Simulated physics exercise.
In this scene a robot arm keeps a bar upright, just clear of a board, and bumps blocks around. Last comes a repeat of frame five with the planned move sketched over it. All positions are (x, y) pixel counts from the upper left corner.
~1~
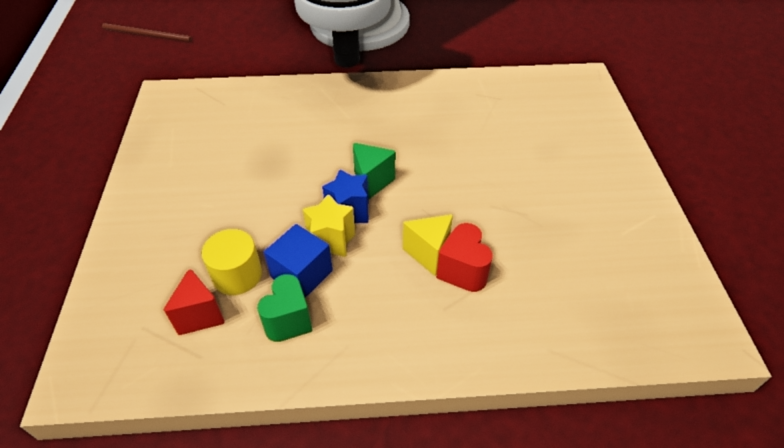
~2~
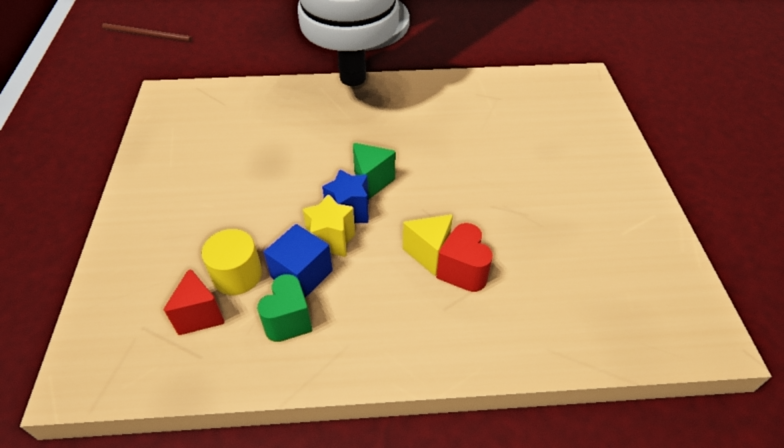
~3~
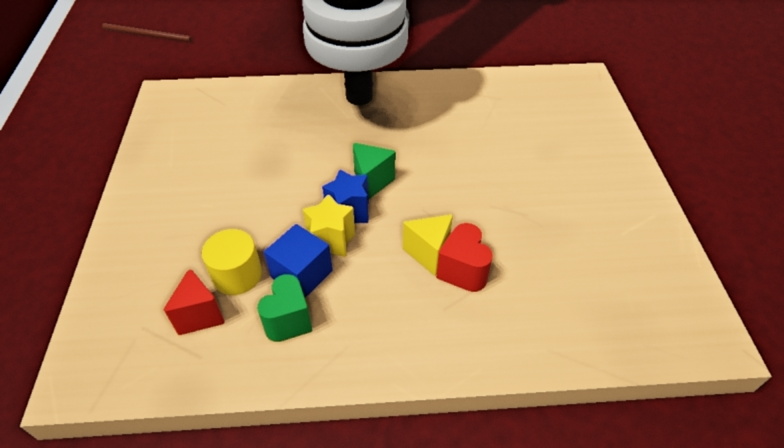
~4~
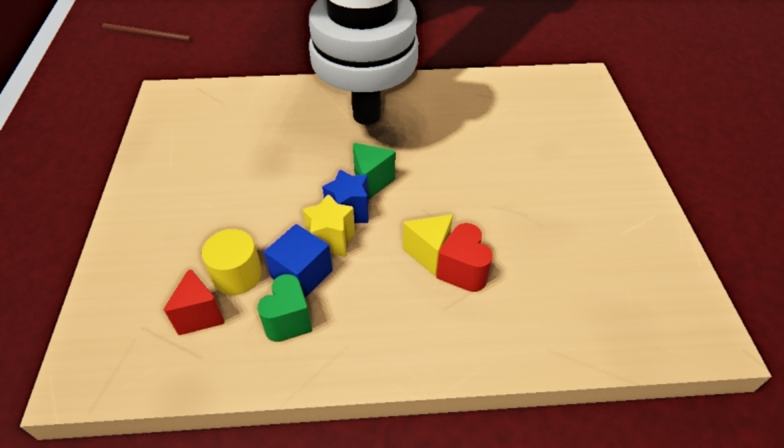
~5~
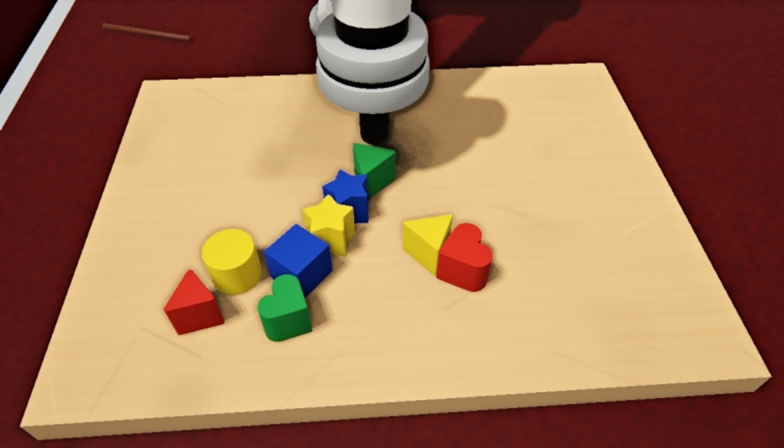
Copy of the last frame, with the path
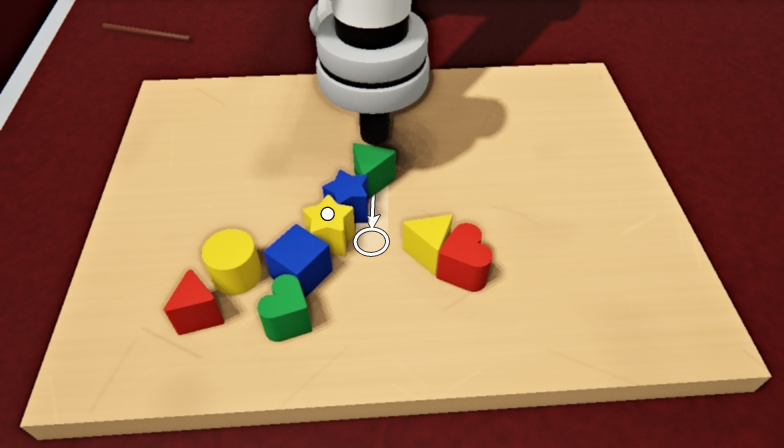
Robotic arm with a dark tip moving forward over a wooden board toward a green triangular block, colourful blocks staying still.
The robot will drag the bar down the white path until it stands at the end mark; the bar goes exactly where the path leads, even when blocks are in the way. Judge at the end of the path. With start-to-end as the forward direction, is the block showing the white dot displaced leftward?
No - that is not the case.
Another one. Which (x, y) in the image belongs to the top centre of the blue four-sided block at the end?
Answer: (272, 265).
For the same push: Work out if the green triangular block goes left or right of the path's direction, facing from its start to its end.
Facing from start to end, it shifts left.
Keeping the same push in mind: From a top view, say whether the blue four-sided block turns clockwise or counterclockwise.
From above, it looks like the blue four-sided block goes counterclockwise.
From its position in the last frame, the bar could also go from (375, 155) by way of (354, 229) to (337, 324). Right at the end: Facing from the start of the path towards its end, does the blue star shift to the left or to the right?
Seen from start to end, it moves left.
Drawn move, from (375, 155) to (371, 242); the dot is on the yellow star.
On the path given first. One third of the way, bar (373, 163); blue four-sided block (294, 251); yellow star (322, 217); blue star (350, 194), turned 45° clockwise; green triangular block (378, 175), turned 30° anticlockwise.
Two thirds of the way, bar (372, 192); blue four-sided block (282, 259), turned 25° anticlockwise; yellow star (307, 223); blue star (343, 206), turned 55° clockwise; green triangular block (387, 205), turned 25° anticlockwise.
At the end, bar (371, 223); blue four-sided block (272, 265), turned 30° anticlockwise; yellow star (285, 229); blue star (329, 224), turned 105° clockwise; green triangular block (395, 232), turned 65° anticlockwise; yellow triangular block (435, 229).
